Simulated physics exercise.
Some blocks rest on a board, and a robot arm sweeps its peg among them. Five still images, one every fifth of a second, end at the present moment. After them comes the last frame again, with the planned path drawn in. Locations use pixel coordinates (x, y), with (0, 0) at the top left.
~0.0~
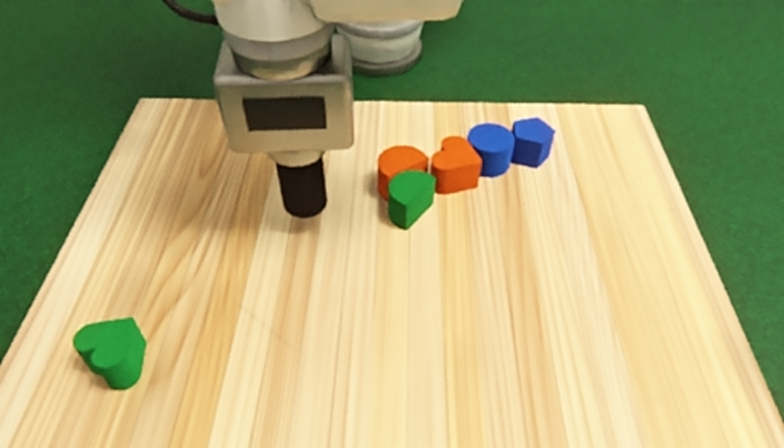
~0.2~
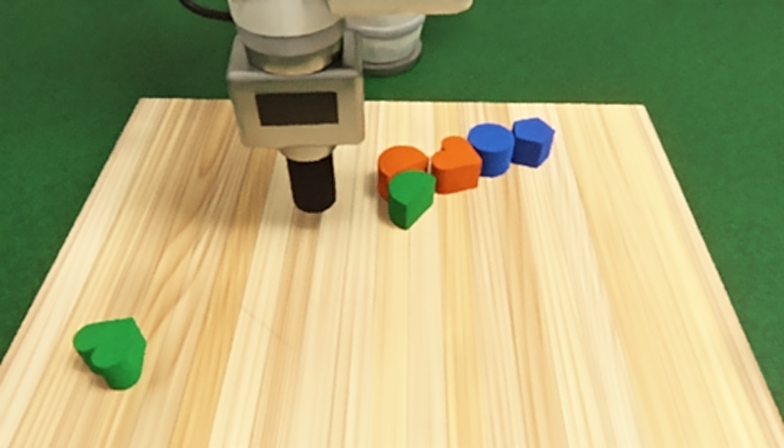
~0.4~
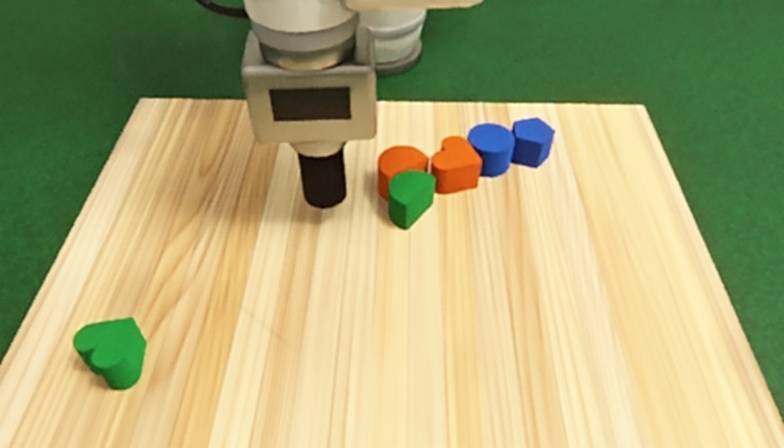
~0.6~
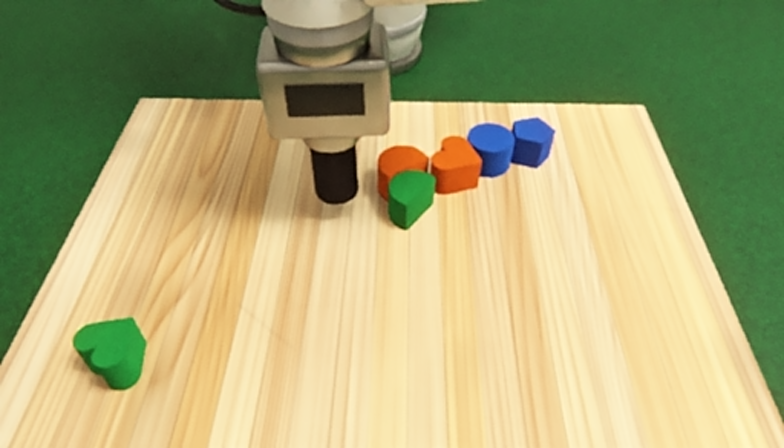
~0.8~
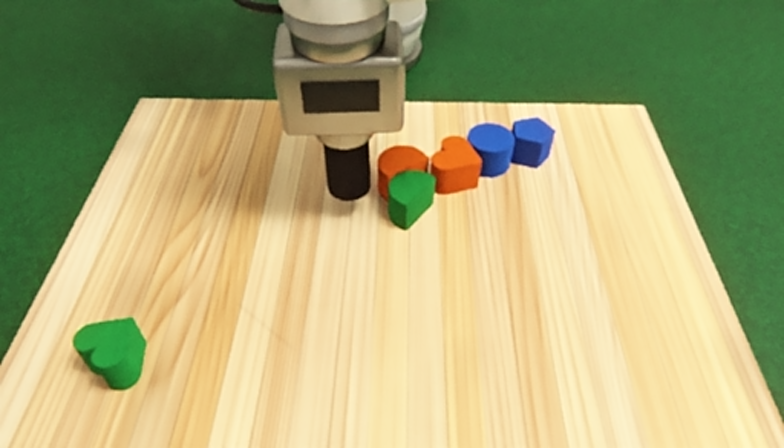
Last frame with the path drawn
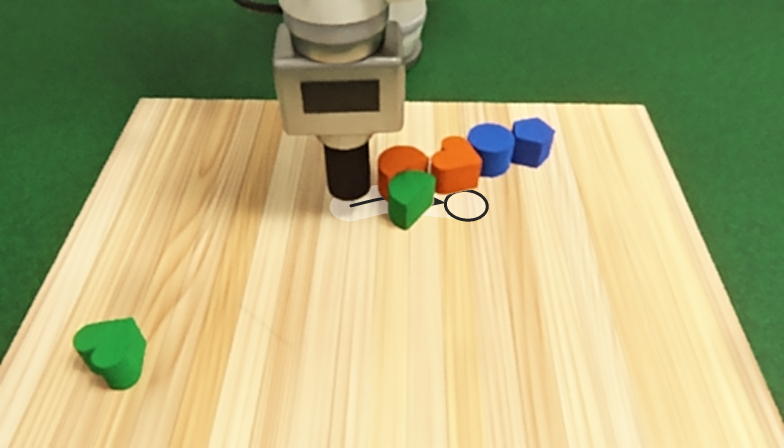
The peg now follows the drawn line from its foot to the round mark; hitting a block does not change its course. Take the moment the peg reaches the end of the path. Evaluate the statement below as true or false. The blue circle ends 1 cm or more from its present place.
That statement is accurate.
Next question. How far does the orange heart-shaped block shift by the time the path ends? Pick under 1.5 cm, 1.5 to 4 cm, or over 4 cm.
Between 1.5 and 4 cm.
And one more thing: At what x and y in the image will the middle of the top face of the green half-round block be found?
The middle of the upper face of the green half-round block will lie at about (497, 206) in the picture.
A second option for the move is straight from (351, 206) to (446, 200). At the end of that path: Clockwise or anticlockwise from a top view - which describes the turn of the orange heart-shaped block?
Looking down: Anticlockwise.
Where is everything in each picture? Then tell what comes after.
The first frame shows peg tip at (306, 203); block tops, orange half-round block at (400, 158); green half-round block at (409, 184); orange heart-shaped block at (455, 153); blue circle at (491, 136).
The second frame shows peg at (315, 198); blocks unchanged.
The third frame shows peg at (326, 194); blocks unchanged.
The fourth frame shows peg at (337, 190); blocks unchanged.
The fifth frame shows peg at (349, 187); orange half-round block at (400, 158); green half-round block at (409, 184); orange heart-shaped block at (455, 153); blue circle at (491, 136).
Path on the board, from (351, 206) over (408, 199) to (466, 205).
What follows on the original path. One third of the way, peg at (389, 179); orange half-round block at (418, 149), turned 25° anticlockwise; green half-round block at (426, 186), turned 20° clockwise.
Two thirds of the way, peg at (429, 182); orange half-round block at (429, 144), turned 50° anticlockwise; green half-round block at (463, 195), turned 45° clockwise; orange heart-shaped block at (465, 154), turned 20° anticlockwise; blue circle at (494, 135).
At the end, peg at (469, 186); orange half-round block at (429, 144), turned 50° anticlockwise; green half-round block at (497, 206), turned 80° clockwise; orange heart-shaped block at (484, 152), turned 70° anticlockwise; blue circle at (498, 125).
